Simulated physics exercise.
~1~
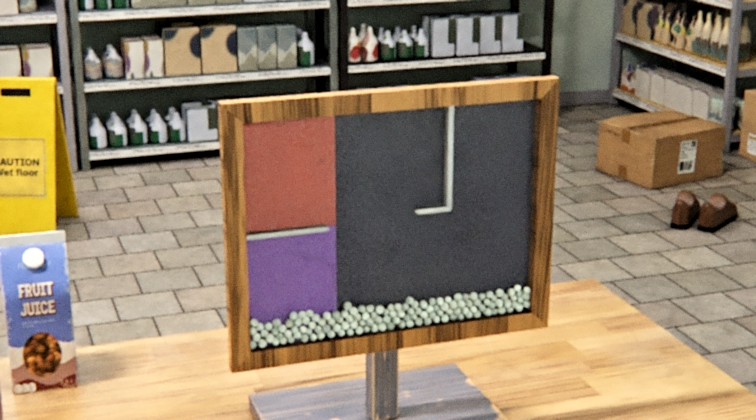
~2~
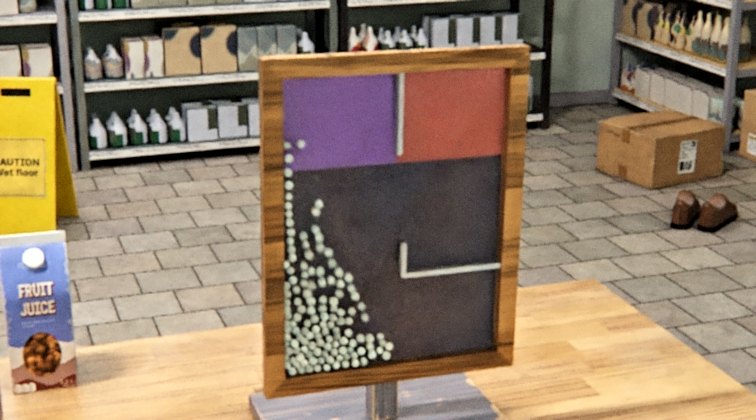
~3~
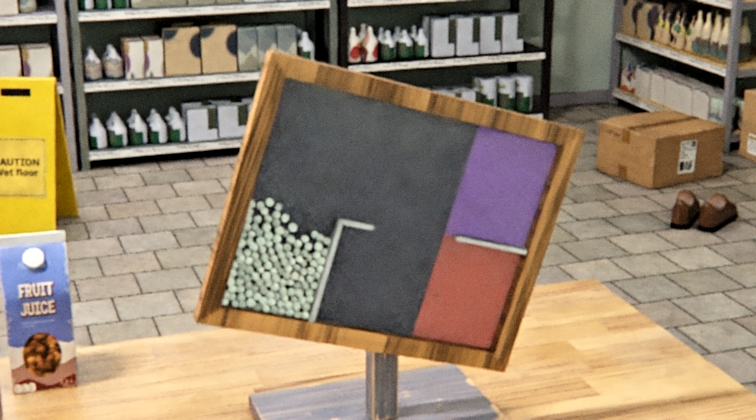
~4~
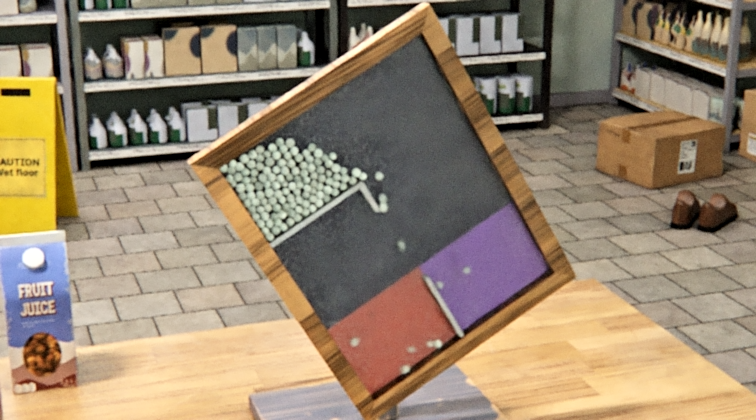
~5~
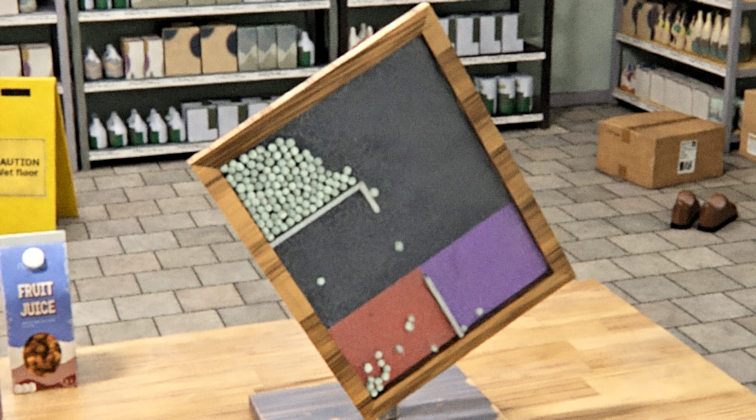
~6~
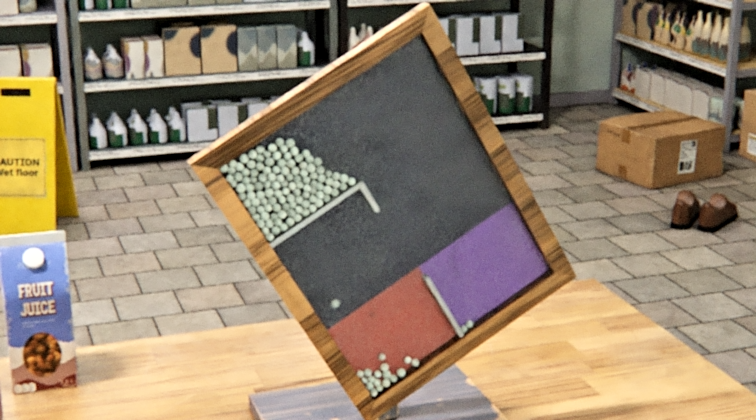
A wood-framed panel stands on a metal post on a light wooden counter in a shop, seen from the front and slightly above, with a juice carton and yellow caution sign at left and stocked shelves behind. Pale beads line the bottom of its dark interior, beside red and purple areas at left. The panel turns clockwise, and the beads pour into a heap at lower left. It turns on, gathering them behind an angled strip. Tilted further, it stops as a few spill downward. Most beads stay in the upper-left corner, while a small group settles in the red area.
